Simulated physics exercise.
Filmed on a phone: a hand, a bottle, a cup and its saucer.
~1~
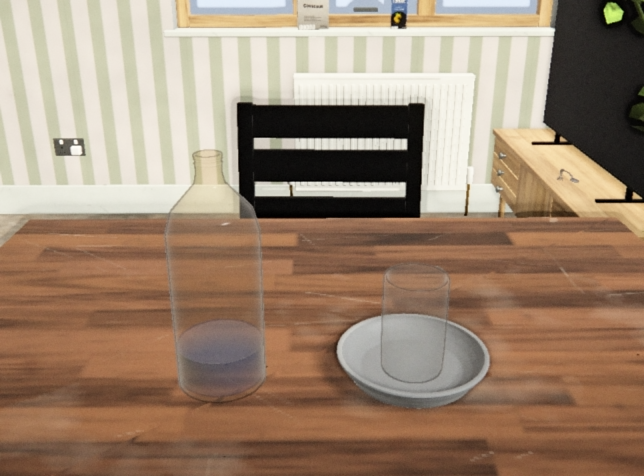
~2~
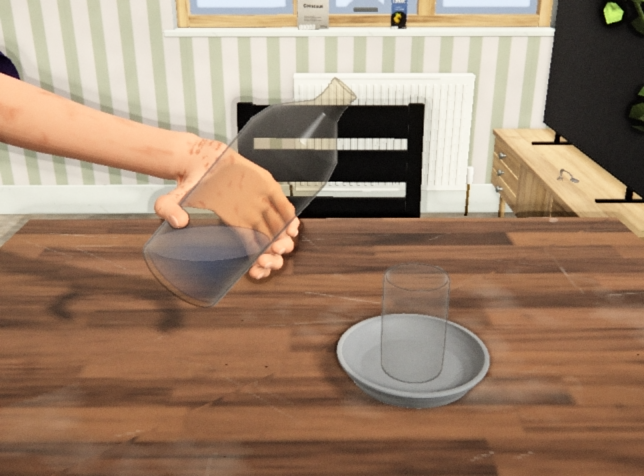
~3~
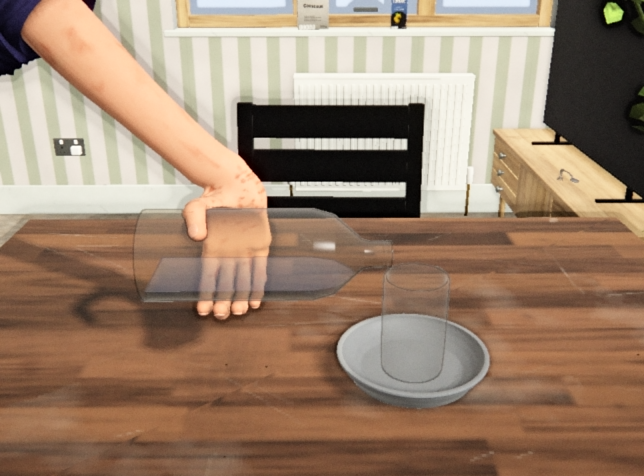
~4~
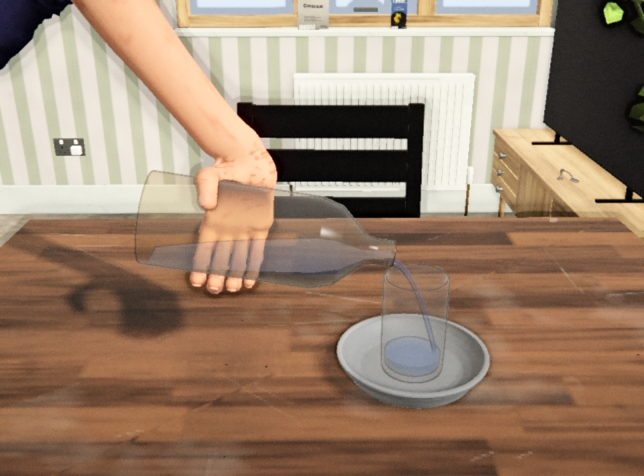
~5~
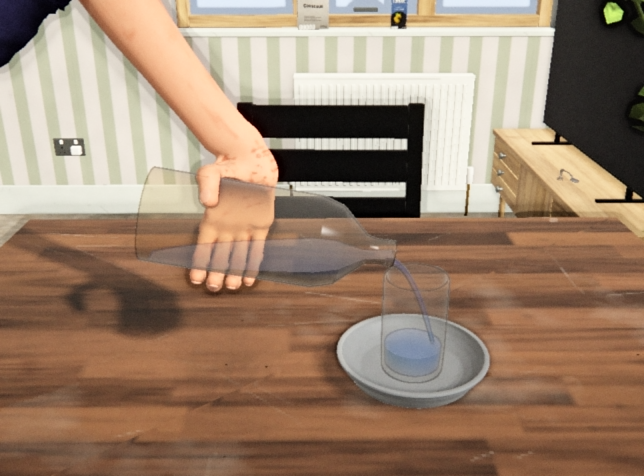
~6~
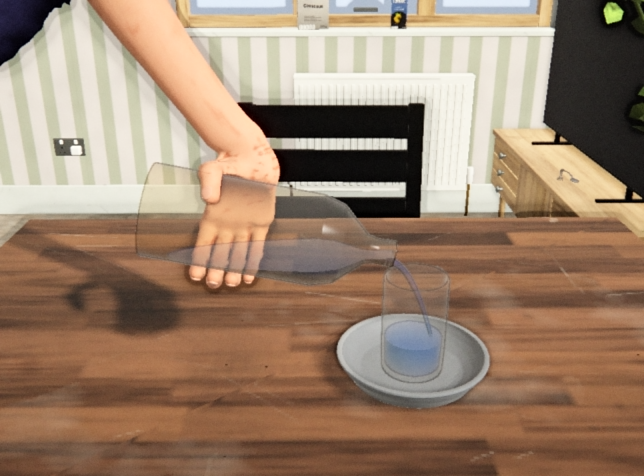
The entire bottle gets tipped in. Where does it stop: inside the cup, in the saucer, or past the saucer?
My prediction: No spillage whatsoever.
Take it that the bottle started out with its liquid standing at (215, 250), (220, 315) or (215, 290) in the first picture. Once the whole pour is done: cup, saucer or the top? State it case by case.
In that order: Over both, reaches the saucer, on to the top.
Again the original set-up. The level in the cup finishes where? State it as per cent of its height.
The level settles at around 80 per cent of the cup's height.
Shortly, the cup is about half full; the saucer is dry.
Then, the cup is about three quarters full; the saucer is dry.
At the finish, the cup is about three quarters full; the saucer is dry.
